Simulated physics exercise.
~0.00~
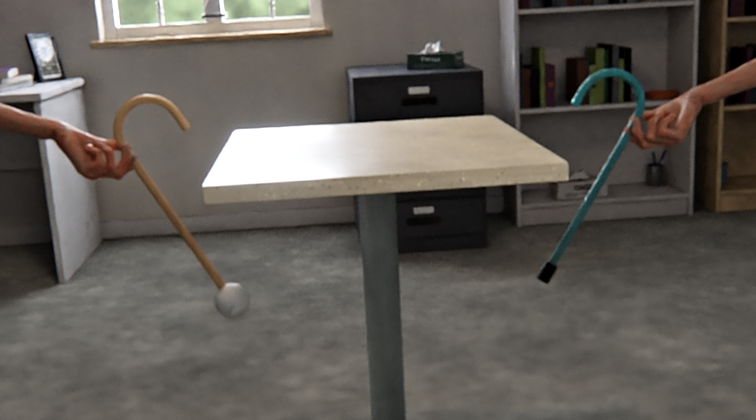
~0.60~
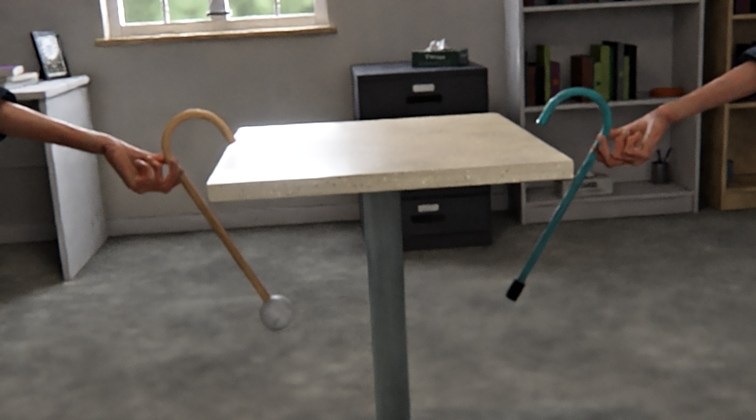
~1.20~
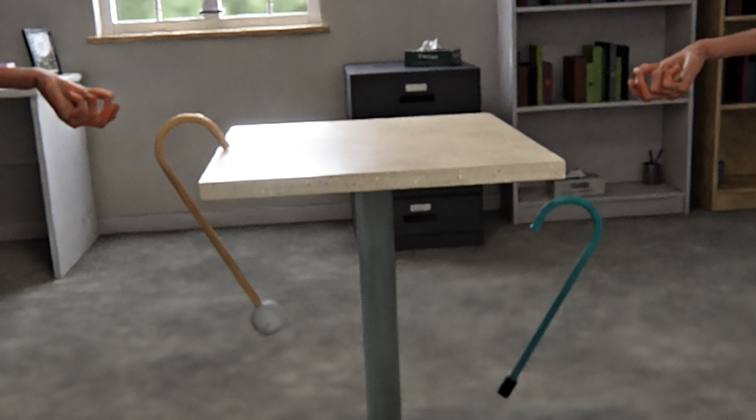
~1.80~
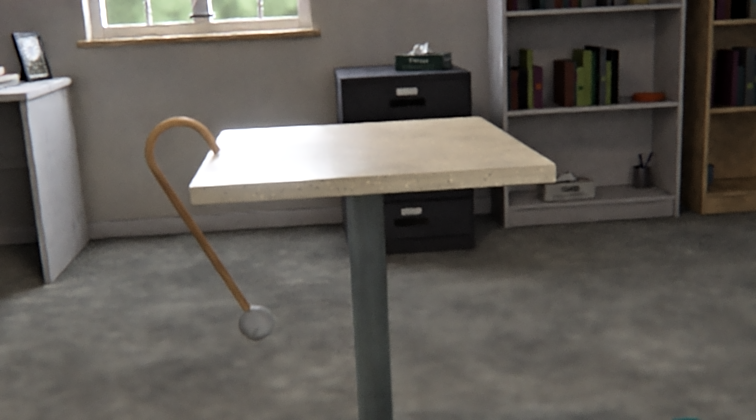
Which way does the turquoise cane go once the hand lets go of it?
It moves down, dropping past the right end of the table toward the floor.
